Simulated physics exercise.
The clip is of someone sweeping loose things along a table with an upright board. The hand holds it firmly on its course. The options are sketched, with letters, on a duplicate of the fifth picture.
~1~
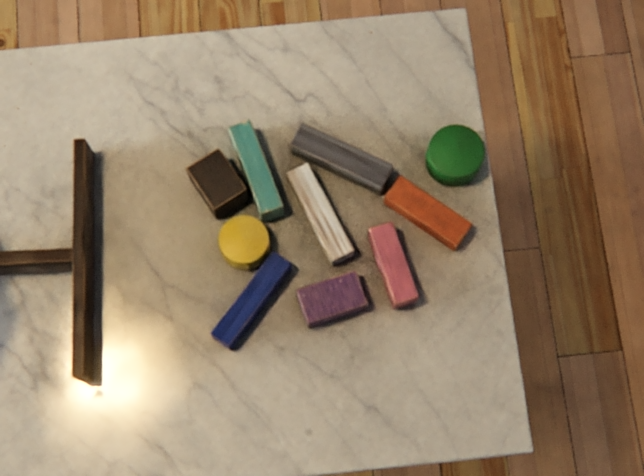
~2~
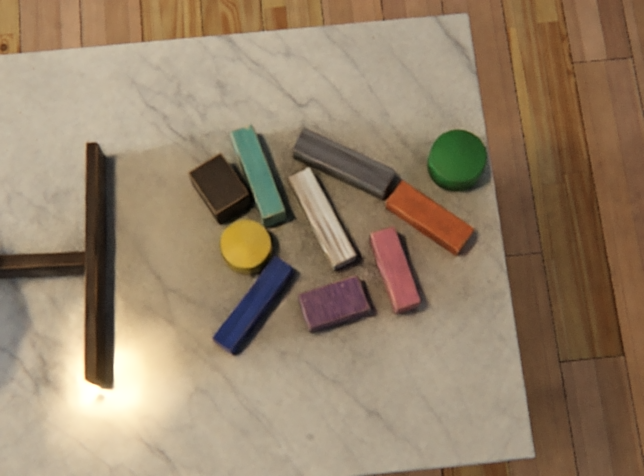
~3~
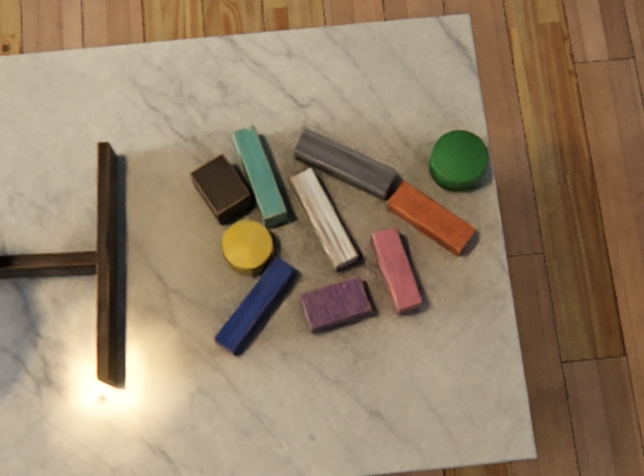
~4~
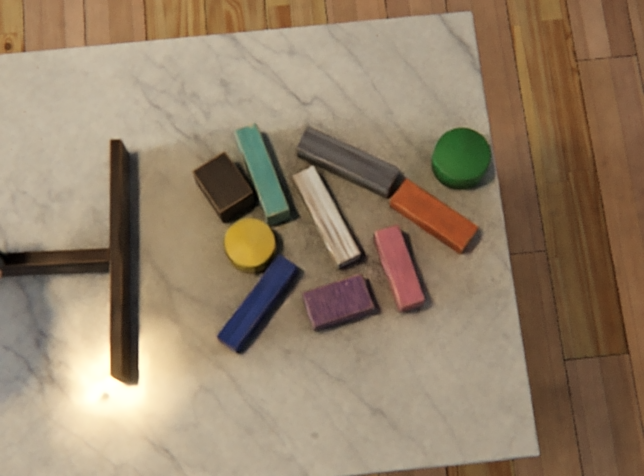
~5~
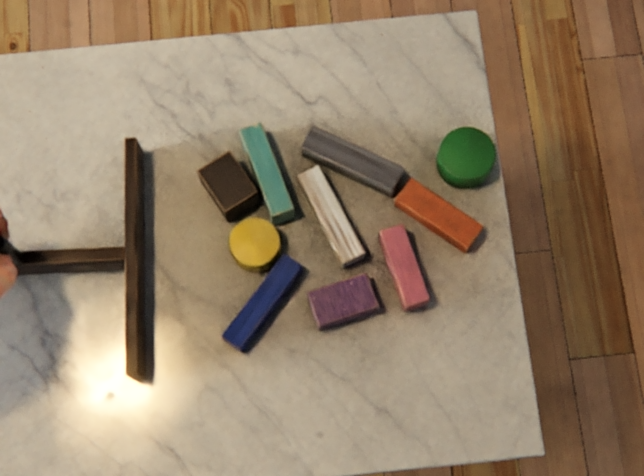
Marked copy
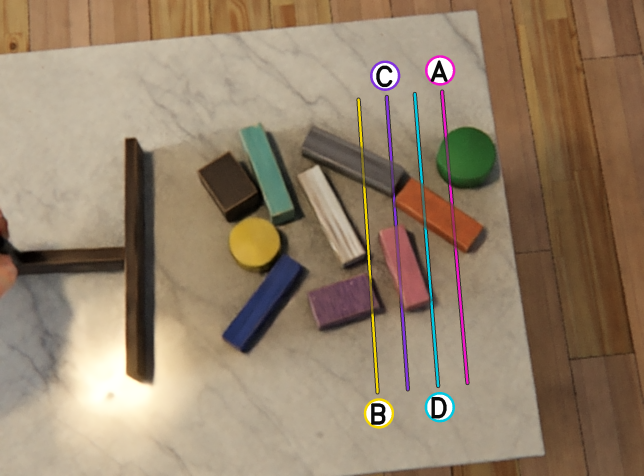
At the start, a dark upright board with a handle stands at the left of a marble tabletop, apart from a cluster of coloured blocks and round pieces. The board slides slowly right, narrowing the gap without touching them, and fingers gripping its handle come into view at the left edge.
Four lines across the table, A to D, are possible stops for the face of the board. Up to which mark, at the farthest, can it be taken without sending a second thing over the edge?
No farther than B.
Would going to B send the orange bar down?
By then, no.
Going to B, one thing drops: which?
The green tin.
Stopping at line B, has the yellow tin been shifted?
Yes.
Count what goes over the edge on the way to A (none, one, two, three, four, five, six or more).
Six or more.
On the marked copy, A at (454, 232); B at (368, 240); C at (397, 237); D at (426, 234).
Following B. Soon after the start, board (215, 244); turquoise bar (277, 173); black block (248, 192).
Later, board (301, 236); orange bar (445, 221); pink bar (430, 270).
In the end, board (363, 229); green tin over the edge; orange bar (498, 218); one fallen.
As for the rest, A drops six; C drops two; D drops four.
